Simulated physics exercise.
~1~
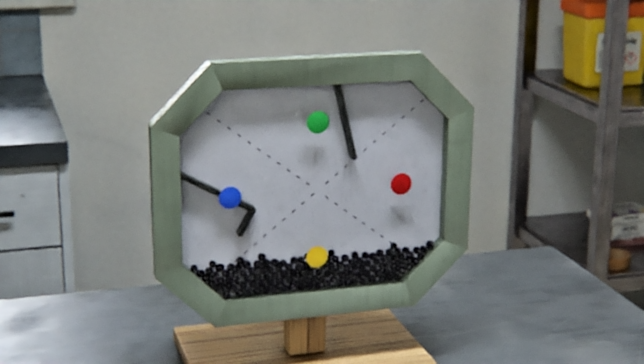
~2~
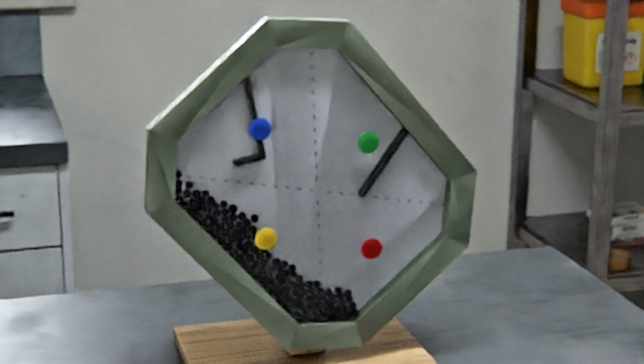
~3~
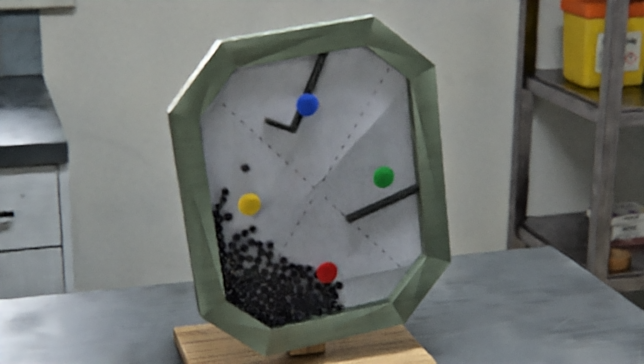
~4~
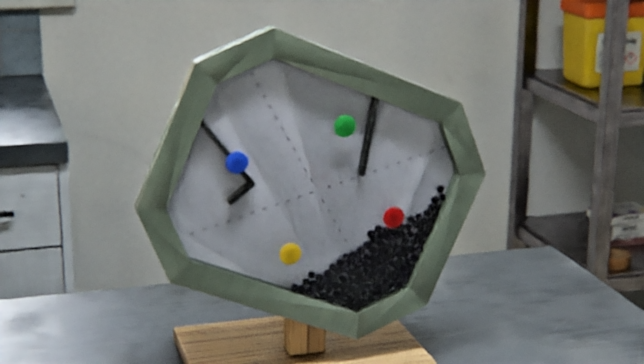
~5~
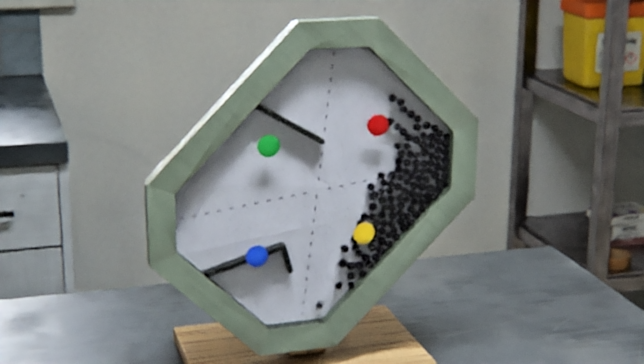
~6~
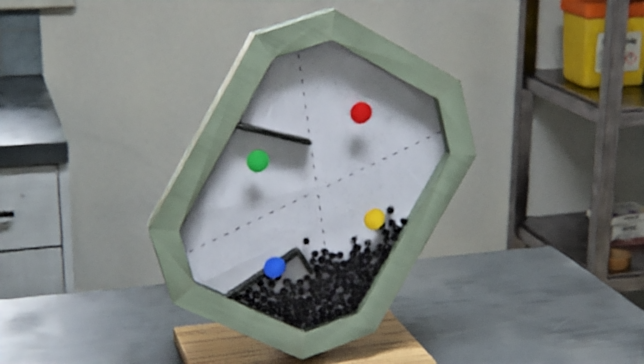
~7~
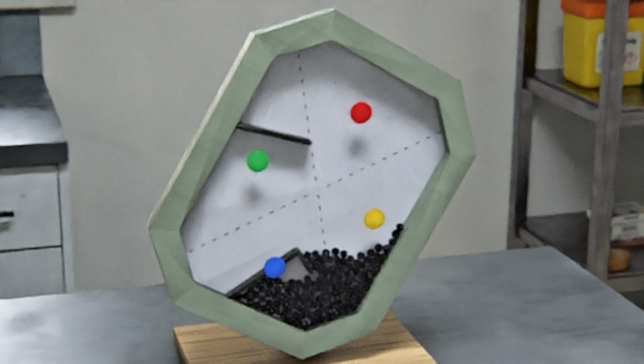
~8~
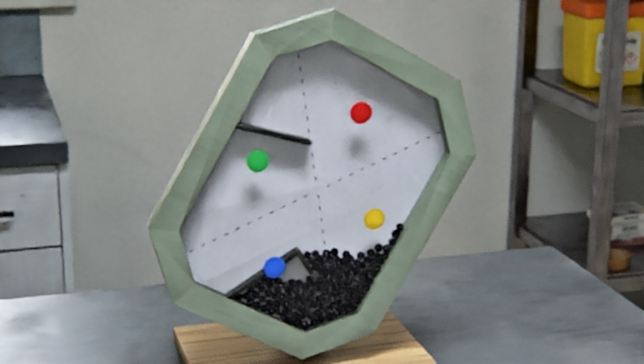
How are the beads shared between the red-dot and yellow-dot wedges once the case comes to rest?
The red-dot wedge, up at the top, holds hardly any beads. The yellow-dot wedge at the lower right holds part of them, with the rest of the pile lying over by the blue dot.
